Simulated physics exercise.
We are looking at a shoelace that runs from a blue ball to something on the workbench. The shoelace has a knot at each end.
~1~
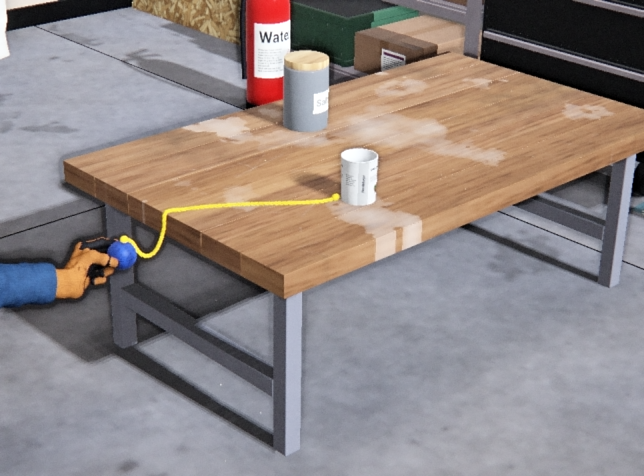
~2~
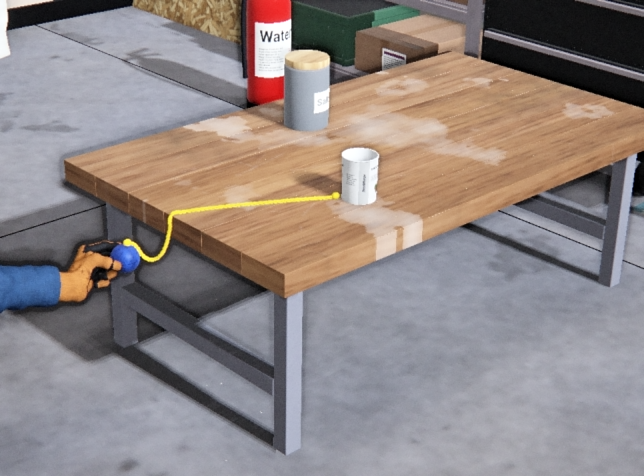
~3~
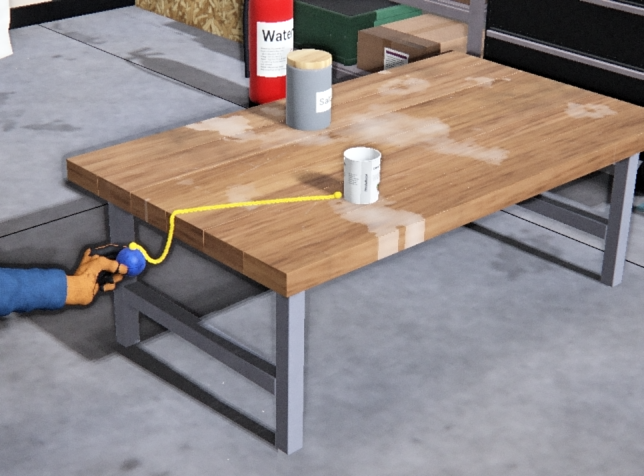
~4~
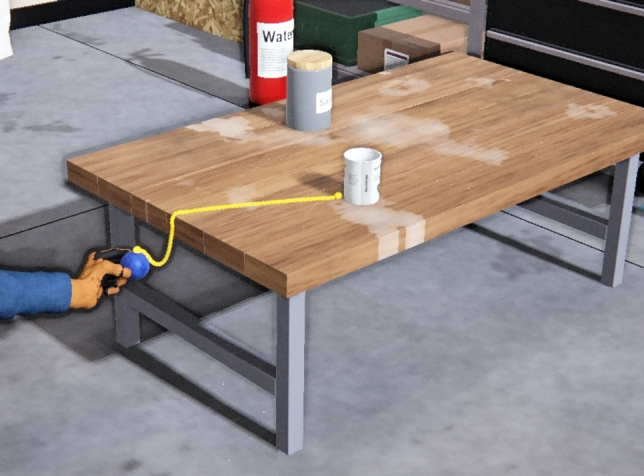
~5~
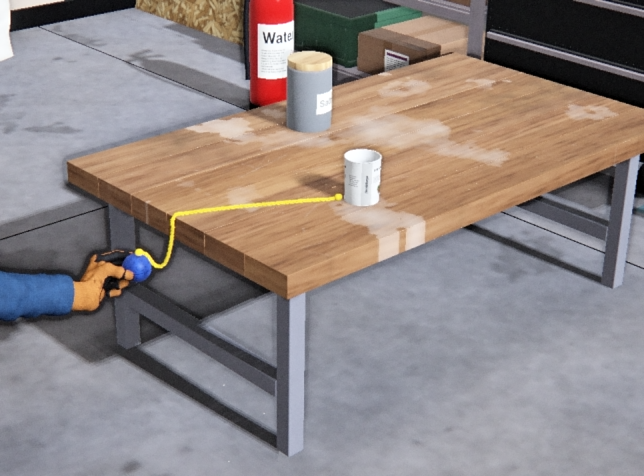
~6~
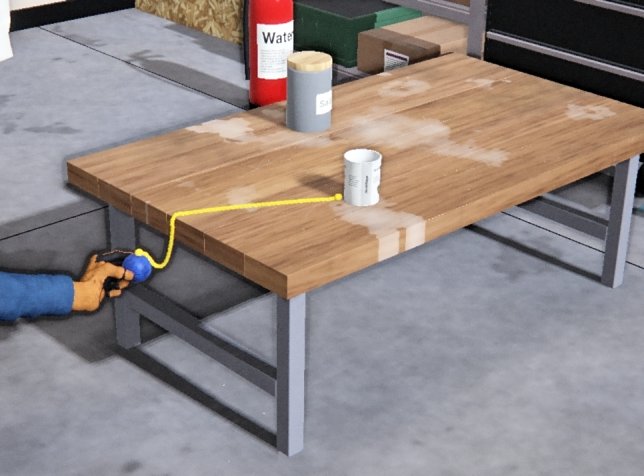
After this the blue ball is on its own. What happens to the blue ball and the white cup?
Outcome: The blue ball lands on the floor; the white cup follows it down.
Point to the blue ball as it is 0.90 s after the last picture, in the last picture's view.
Around (188, 409).
Then, 0.32 s later than the last view, ball on the floor near (154, 387); canister as before; cup tugged along near (279, 183).
Then, 0.60 s later than the last view, ball on the floor near (173, 405); canister as before; cup over the edge.
Then, 0.90 s later than the last view, ball on the floor near (187, 408); canister as before; cup down on the floor.
Finally, ball on the floor near (191, 414); canister as before; cup down on the floor. The blue ball drops all the way and the white cup is dragged off.
